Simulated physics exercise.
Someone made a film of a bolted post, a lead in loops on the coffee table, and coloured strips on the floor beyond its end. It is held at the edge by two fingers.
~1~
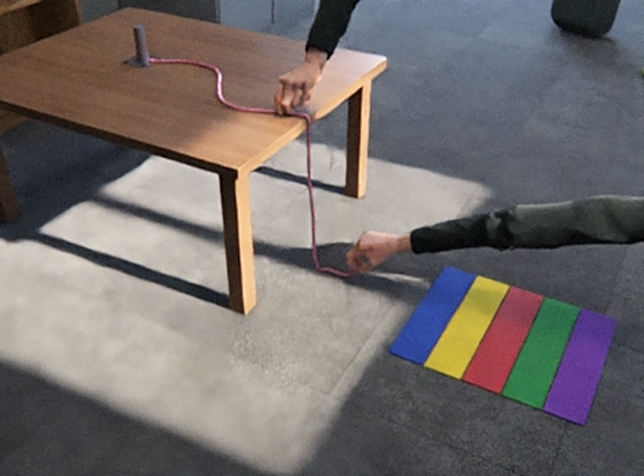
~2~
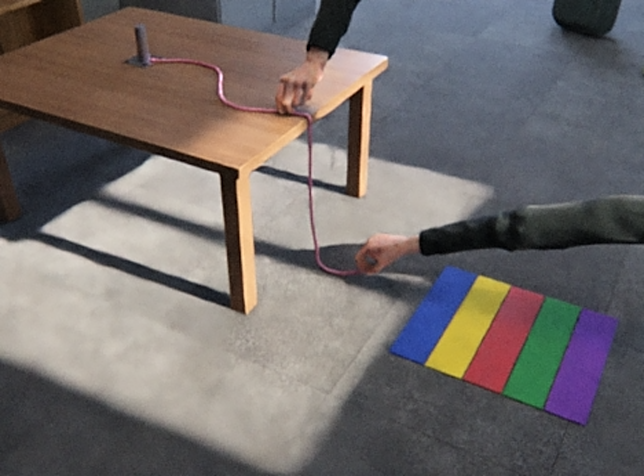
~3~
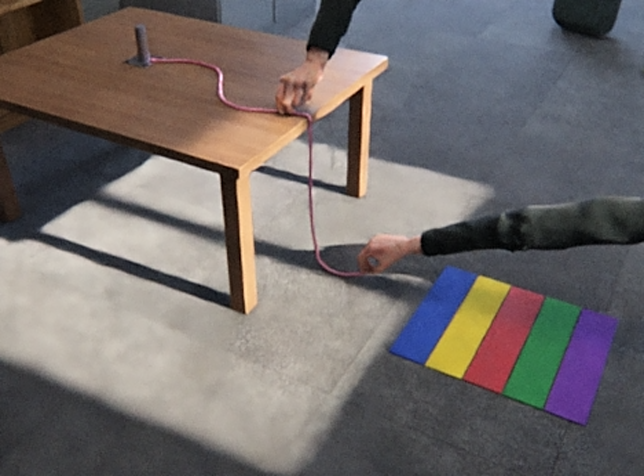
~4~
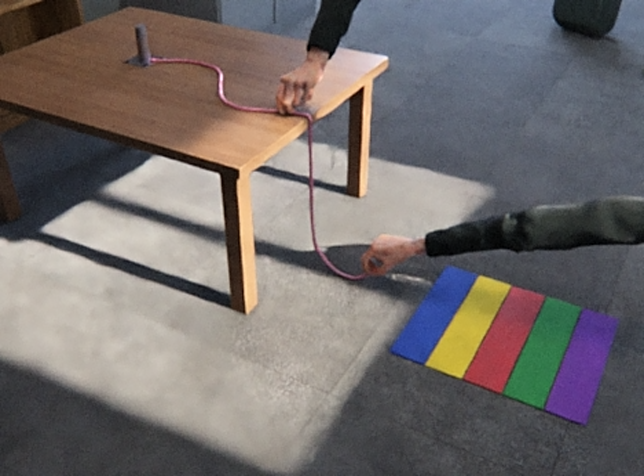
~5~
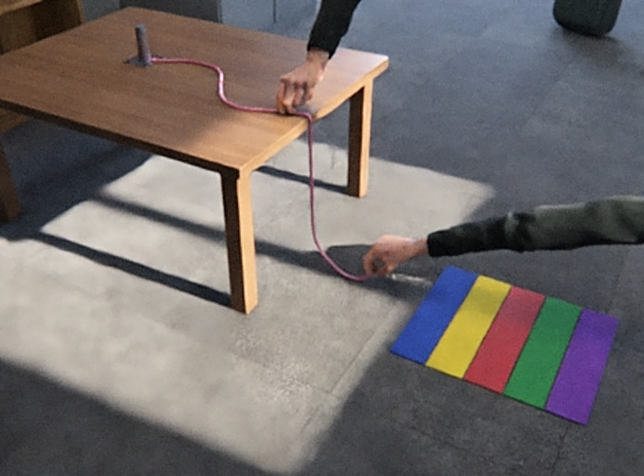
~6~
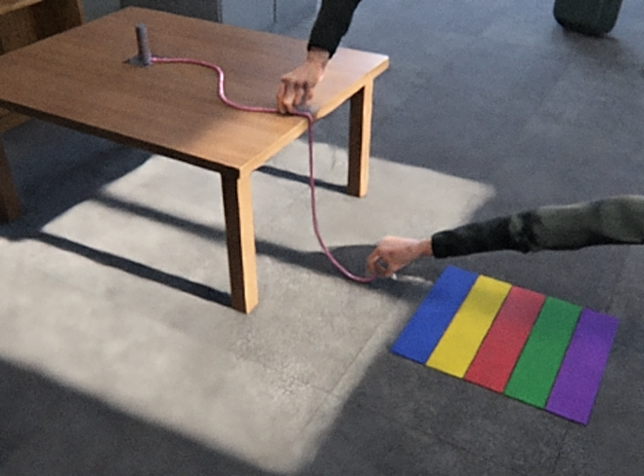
Two hands in dark sleeves hold a thin red cord at a wooden coffee table, seen from above at an angle in a room with a grey floor and a patch of sunlight. The cord curves from a small grey cylinder across the tabletop and over the edge, with blue, yellow, red, green and purple strips lying at right. The lower hand draws the cord's end slightly rightward, while the upper hand and camera stay still.
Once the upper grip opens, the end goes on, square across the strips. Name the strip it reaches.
The red strip.
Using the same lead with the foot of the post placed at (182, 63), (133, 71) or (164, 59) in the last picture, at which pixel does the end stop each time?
Going through the tries, you get (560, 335), then (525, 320), then (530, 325).
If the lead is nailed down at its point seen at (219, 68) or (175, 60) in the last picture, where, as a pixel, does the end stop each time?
Per try (px, approx.): (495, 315), (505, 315).
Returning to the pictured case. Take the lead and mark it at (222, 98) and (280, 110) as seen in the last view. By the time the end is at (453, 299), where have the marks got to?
(265, 98) for the first, (317, 127) for the second.
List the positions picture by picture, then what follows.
End (358, 269); blue (416, 341); yellow (452, 354); red (490, 368); green (530, 382); purple (570, 397), in the first picture.
End (366, 270); lead through (182, 62) (220, 78) (234, 106) (306, 117) (310, 190) (317, 254), in the second picture.
End (368, 271), in the third picture.
End (371, 272); lead through (182, 62) (221, 78) (234, 106) (307, 117) (311, 191) (320, 253), in the fourth picture.
End (373, 273), in the fifth picture.
End (377, 274); lead through (183, 61) (221, 78) (235, 106) (307, 116) (313, 190) (327, 253), in the sixth picture.
Soon after, end near (452, 299); over blue.
Then, end near (489, 311); over yellow.
At full stretch, end near (511, 318); over red. The end stops over the red strip.
